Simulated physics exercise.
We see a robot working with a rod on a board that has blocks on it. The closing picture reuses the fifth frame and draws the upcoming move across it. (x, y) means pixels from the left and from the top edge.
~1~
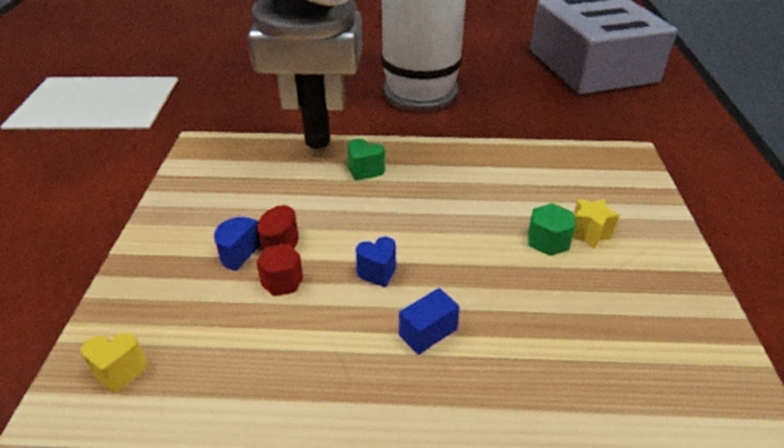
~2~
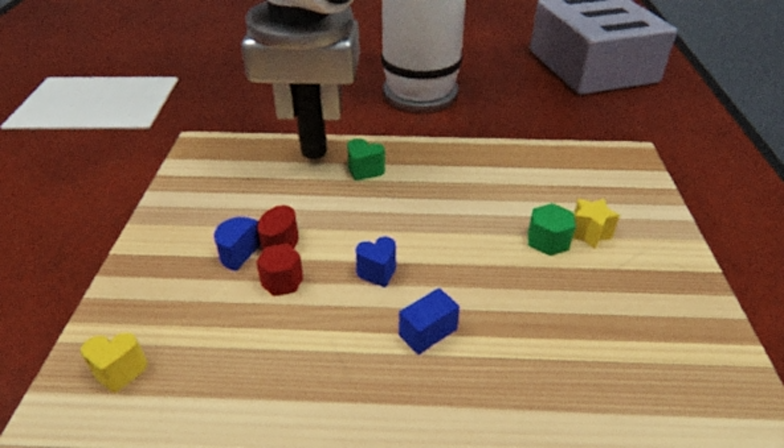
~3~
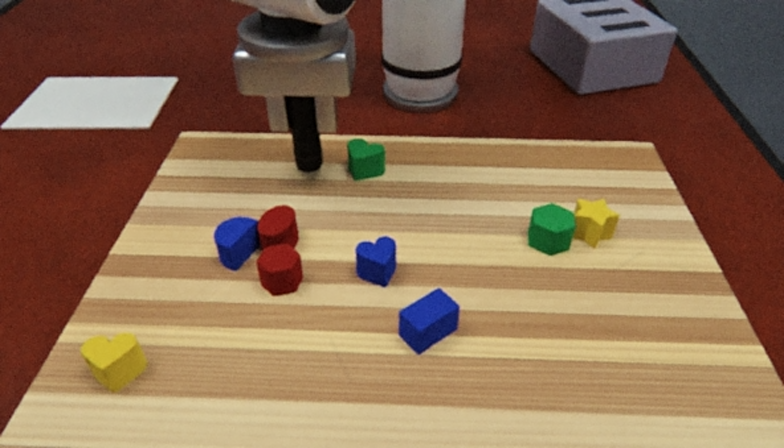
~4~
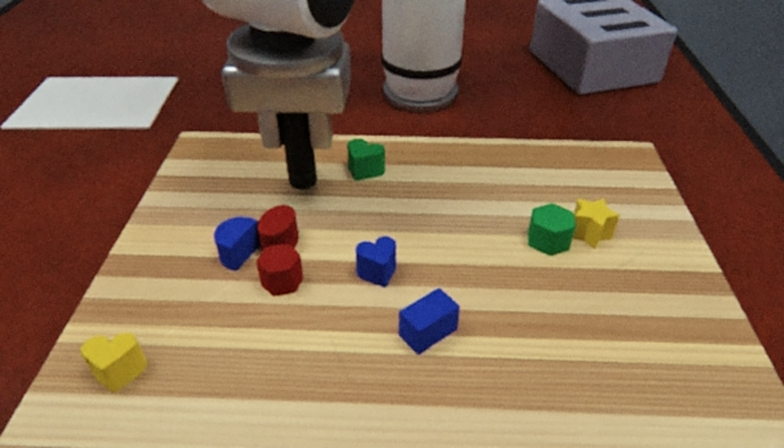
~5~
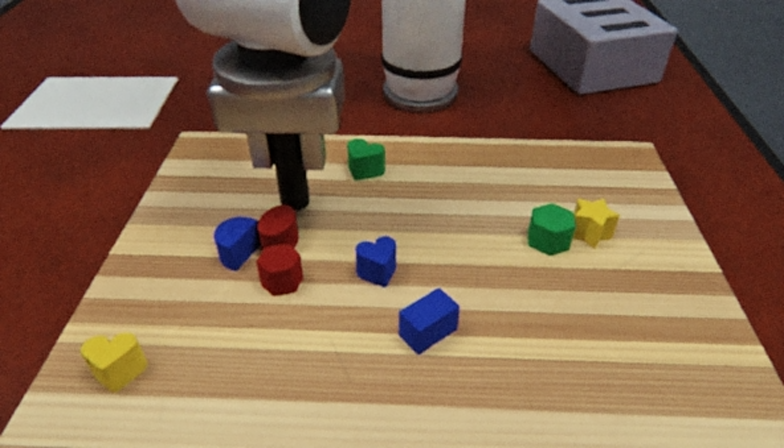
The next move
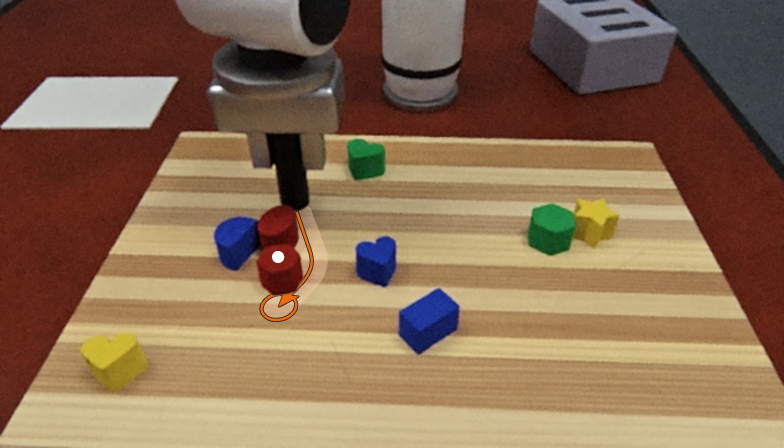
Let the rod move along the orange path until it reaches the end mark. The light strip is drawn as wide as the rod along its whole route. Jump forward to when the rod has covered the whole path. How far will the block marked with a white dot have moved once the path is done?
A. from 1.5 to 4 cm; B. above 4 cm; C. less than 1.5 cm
B - above 4 cm.
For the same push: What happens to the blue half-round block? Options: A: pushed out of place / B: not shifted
My pick is B.
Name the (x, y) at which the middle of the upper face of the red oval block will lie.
When the path ends, it will be at (266, 237).
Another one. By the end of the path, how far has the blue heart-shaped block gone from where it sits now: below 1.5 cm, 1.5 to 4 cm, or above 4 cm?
Net shift: Below 1.5 cm.
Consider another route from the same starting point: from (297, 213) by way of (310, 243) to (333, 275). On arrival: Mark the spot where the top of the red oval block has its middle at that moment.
Most likely (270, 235).
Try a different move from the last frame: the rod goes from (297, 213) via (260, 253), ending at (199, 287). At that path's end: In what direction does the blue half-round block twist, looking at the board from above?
In a top view, it turns clockwise.
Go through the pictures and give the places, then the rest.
Tip of the rod at (318, 143), middles of tops, blue half-round block at (233, 229), red oval block at (277, 219), red hexagonal block at (278, 257), blue heart-shaped block at (377, 249), in the first picture.
Rod at (314, 152), nothing pushed, in the second picture.
Rod at (310, 165), nothing pushed, in the third picture.
Rod at (303, 182), nothing pushed, in the fourth picture.
Rod at (296, 203), blue half-round block at (233, 229), red oval block at (277, 219), red hexagonal block at (278, 257), blue heart-shaped block at (377, 249), in the fifth picture.
The line goes from (297, 213) over (307, 241) and (309, 273) to (279, 307); the dot is on the red hexagonal block.
What follows on the original path. One third of the way, rod at (305, 231); red oval block at (269, 235), turned 40° clockwise.
Two thirds of the way, rod at (307, 264); red oval block at (266, 237), turned 55° clockwise; red hexagonal block at (272, 265).
At the end, rod at (277, 296); blue half-round block unmoved; red oval block at (266, 237), turned 55° clockwise; red hexagonal block at (235, 283), turned 50° clockwise; blue heart-shaped block unmoved.
